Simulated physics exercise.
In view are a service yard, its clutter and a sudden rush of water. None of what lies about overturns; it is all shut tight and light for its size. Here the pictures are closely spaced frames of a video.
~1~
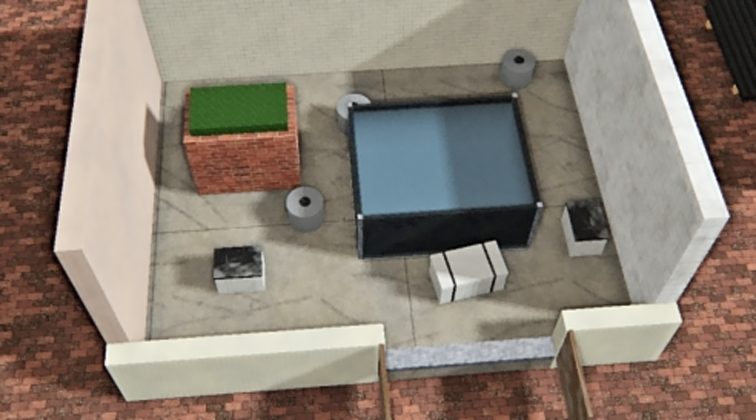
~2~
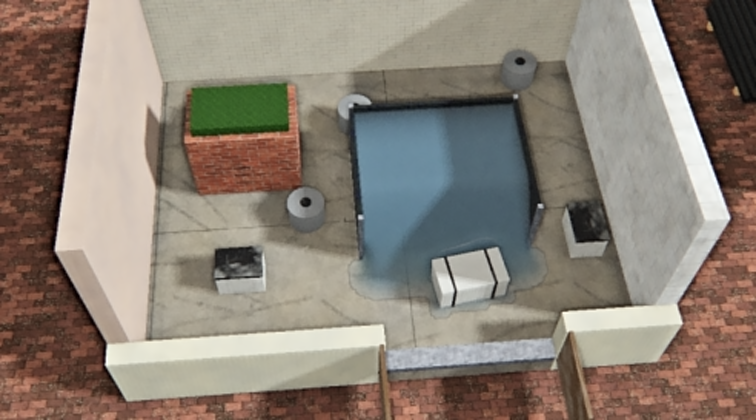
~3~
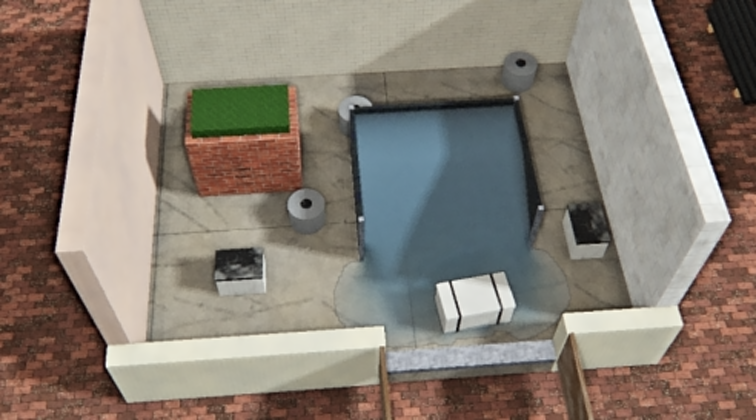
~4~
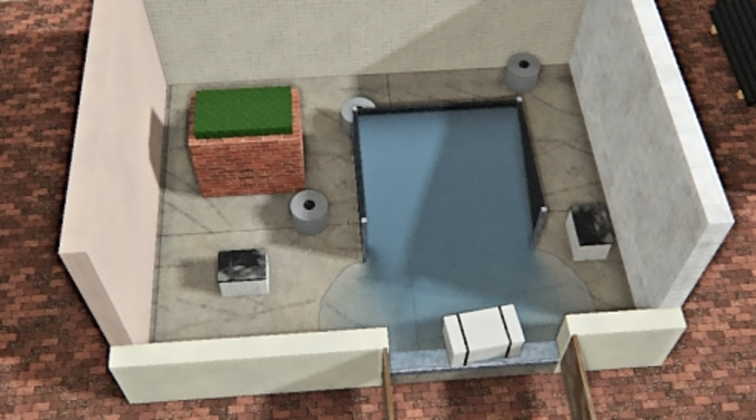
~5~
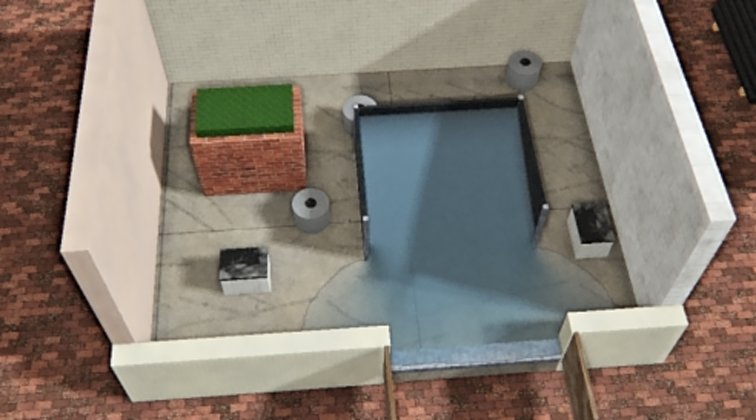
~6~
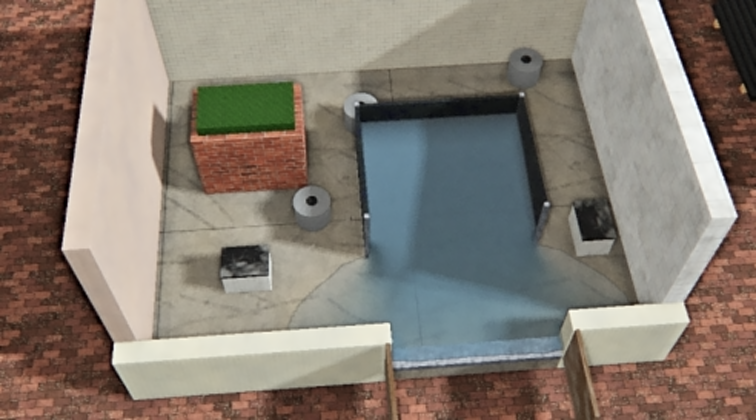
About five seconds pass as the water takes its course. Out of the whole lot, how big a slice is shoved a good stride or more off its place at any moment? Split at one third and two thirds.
The things swept well aside make up a third to two thirds.
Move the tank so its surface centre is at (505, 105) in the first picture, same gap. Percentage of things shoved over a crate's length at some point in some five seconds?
Around 50 in a hundred.
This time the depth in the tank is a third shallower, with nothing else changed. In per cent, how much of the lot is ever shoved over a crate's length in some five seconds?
Close to 20 %.
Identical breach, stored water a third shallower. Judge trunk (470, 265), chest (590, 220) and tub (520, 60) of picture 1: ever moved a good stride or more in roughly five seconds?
In the order asked: Over that distance, over that distance and below that distance.
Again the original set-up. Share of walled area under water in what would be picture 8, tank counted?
About 35 percent.
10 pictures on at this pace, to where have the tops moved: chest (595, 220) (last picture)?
About (558, 185).
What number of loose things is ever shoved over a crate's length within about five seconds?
That adds up to 4.
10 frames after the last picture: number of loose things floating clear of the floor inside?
Count: 0.
A moment on, 1 of 8 are well off their spots; 0 afloat.
Next, 2 of 8 are well off their spots; 0 afloat.
Later, 2 of 8 are well off their spots; 1 afloat.
In the end, 4 of 8 are well off their spots, and 4 have been at some point; 1 afloat.
